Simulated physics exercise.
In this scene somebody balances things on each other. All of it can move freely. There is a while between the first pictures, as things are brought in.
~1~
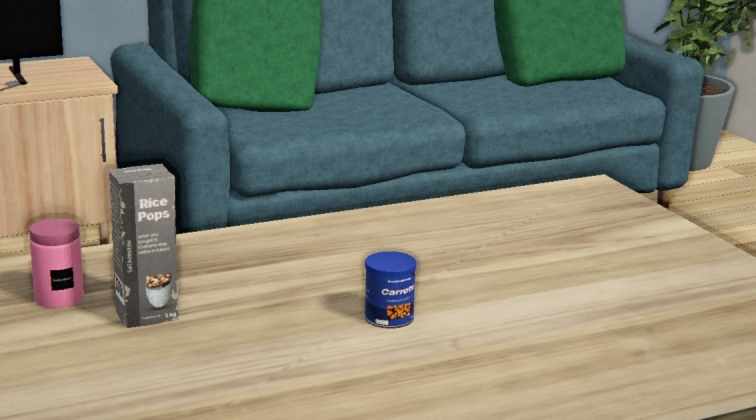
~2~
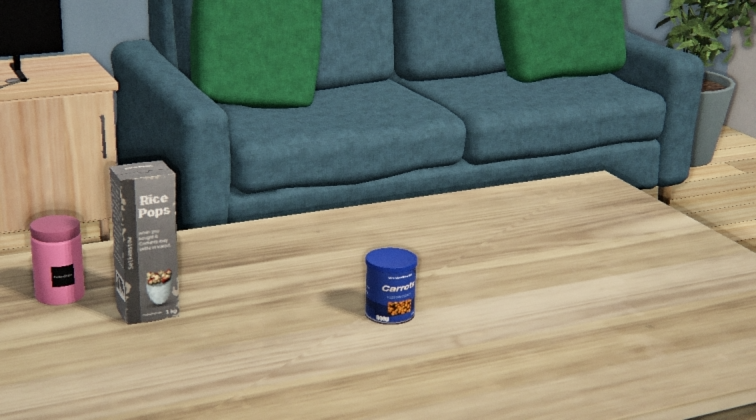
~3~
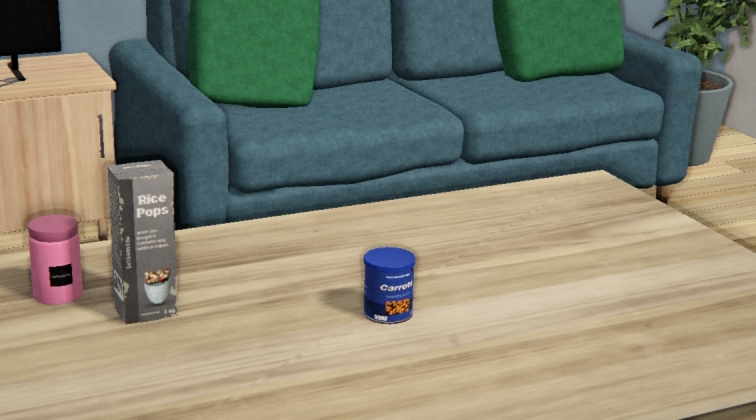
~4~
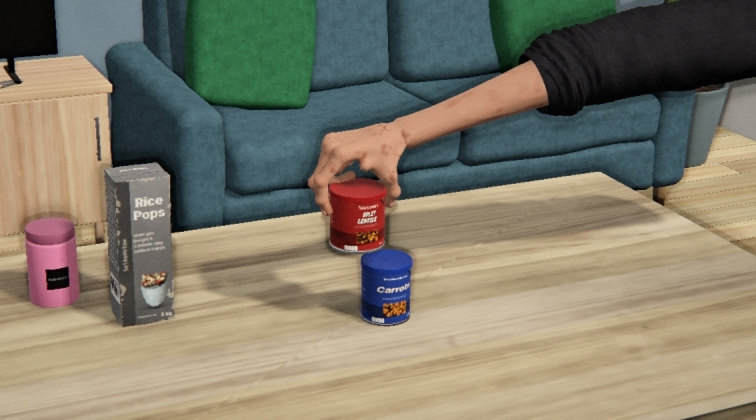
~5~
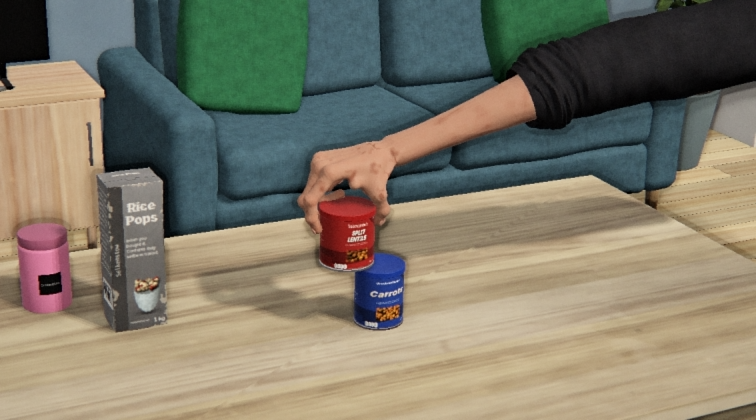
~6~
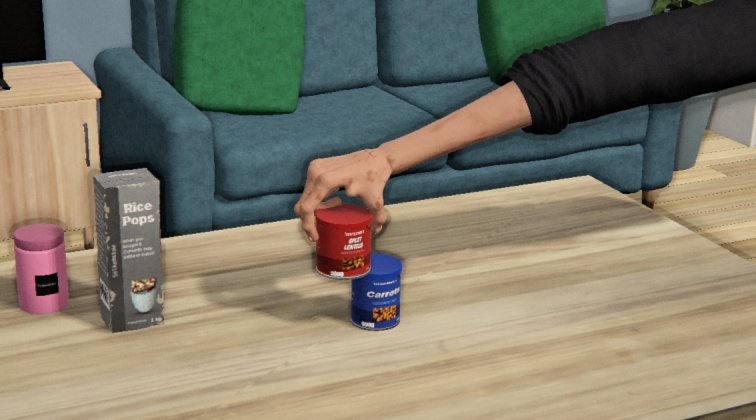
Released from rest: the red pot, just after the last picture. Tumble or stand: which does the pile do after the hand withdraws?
My prediction: Unsteady.
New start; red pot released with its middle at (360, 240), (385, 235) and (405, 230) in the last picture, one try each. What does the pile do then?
Stays standing, stays standing, topples over.
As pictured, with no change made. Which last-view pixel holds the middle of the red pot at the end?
Around (289, 311).
Then, 0.30 s on from there, red pot now fallen.
Then, 0.40 s on from there, things are still on the move.
Then, 0.50 s on from there, as before.
Then, 1.80 s on from there, nothing new.
In the end, fallen, red pot; the other 3 unmoved. At the end, from the last picture's camera, red pot near (289, 311). The pile gives way.
